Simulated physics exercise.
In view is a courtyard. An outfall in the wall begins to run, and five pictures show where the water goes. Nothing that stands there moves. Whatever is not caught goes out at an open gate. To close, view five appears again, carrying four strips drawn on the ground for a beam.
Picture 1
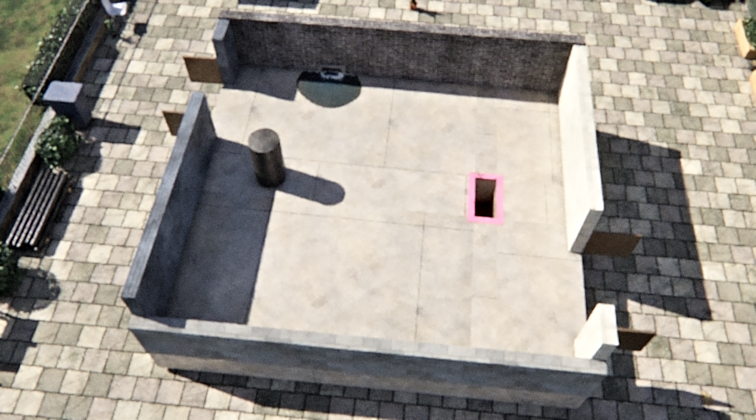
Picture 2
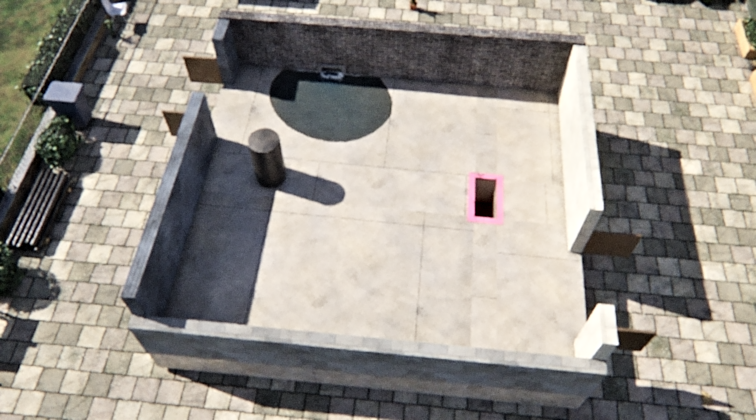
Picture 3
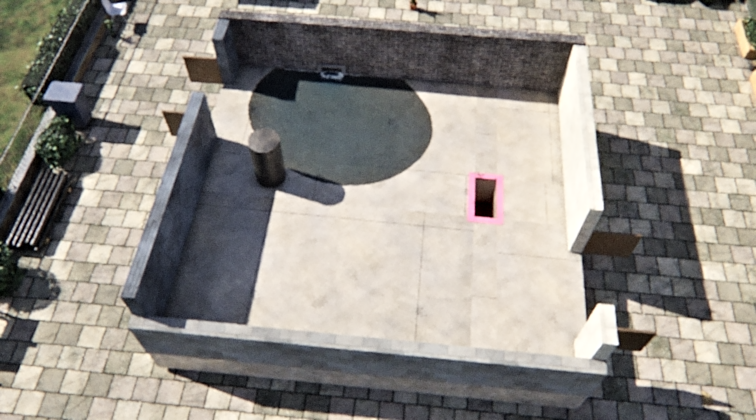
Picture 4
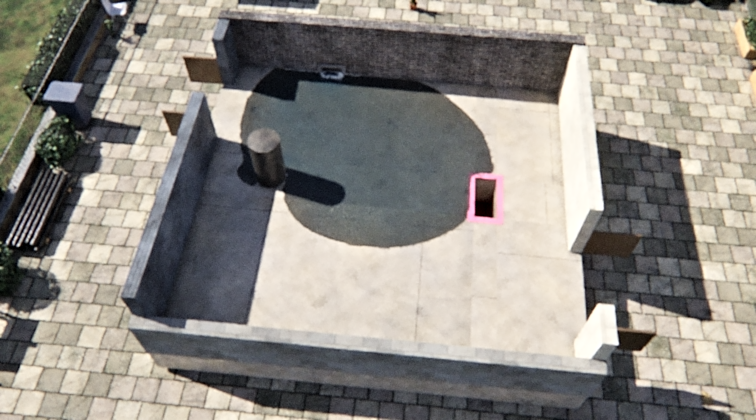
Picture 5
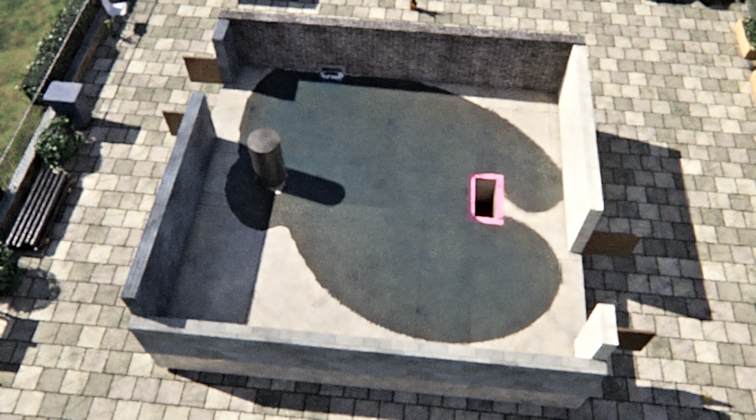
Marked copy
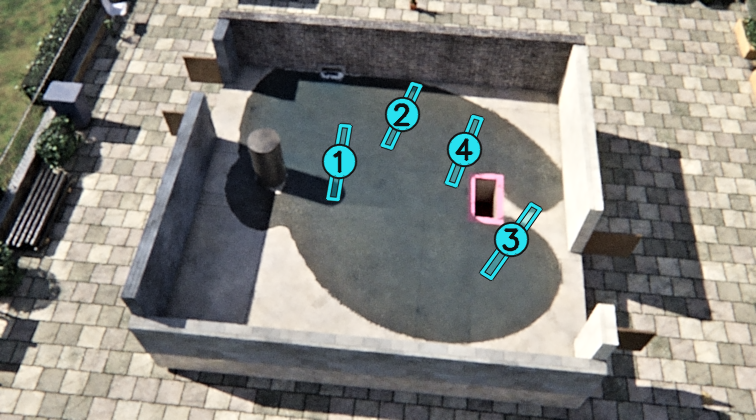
A dark wet patch spread from the back wall across the pale floor of a walled courtyard, passing around a short round pillar, then reached the pink-edged drain pit and curled around both sides.
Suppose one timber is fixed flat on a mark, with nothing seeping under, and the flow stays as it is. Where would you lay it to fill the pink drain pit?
Position 3.
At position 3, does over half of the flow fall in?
No.
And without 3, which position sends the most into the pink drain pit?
It is 1.
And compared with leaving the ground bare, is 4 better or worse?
It is worse.
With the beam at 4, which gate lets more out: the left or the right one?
The right one.
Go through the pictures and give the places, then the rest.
Outfall at (332, 69); pink drain pit at (486, 198); open gate at (571, 295); open gate at (226, 110); front seen at (352, 100), 2 % of the ground wet; pink drain pit still dry, in the first frame.
Front seen at (322, 138), 9 % of the ground wet; pink drain pit still dry, in the second frame.
Front seen at (368, 180), 20 % of the ground wet; pink drain pit still dry, in the third frame.
Front seen at (414, 241), 36 % of the ground wet; pink drain pit still dry, in the fourth frame.
Front seen at (513, 327), 58 % of the ground wet; pink drain pit taking water, in the fifth frame.
On the marked copy, 1 from (332, 199) to (345, 125); 2 from (386, 146) to (416, 84); 3 from (486, 275) to (535, 206); 4 from (451, 184) to (477, 117).
Choosing 1, about 18 % of the stream goes into the pink drain pit, about 82 % out by the gates.
Choosing 2, about 9 % of the stream goes into the pink drain pit, about 91 % out by the gates.
Choosing 3, about 30 % of the stream goes into the pink drain pit, about 70 % out by the gates.
Choosing 4, about 8 % of the stream goes into the pink drain pit, about 91 % out by the gates.
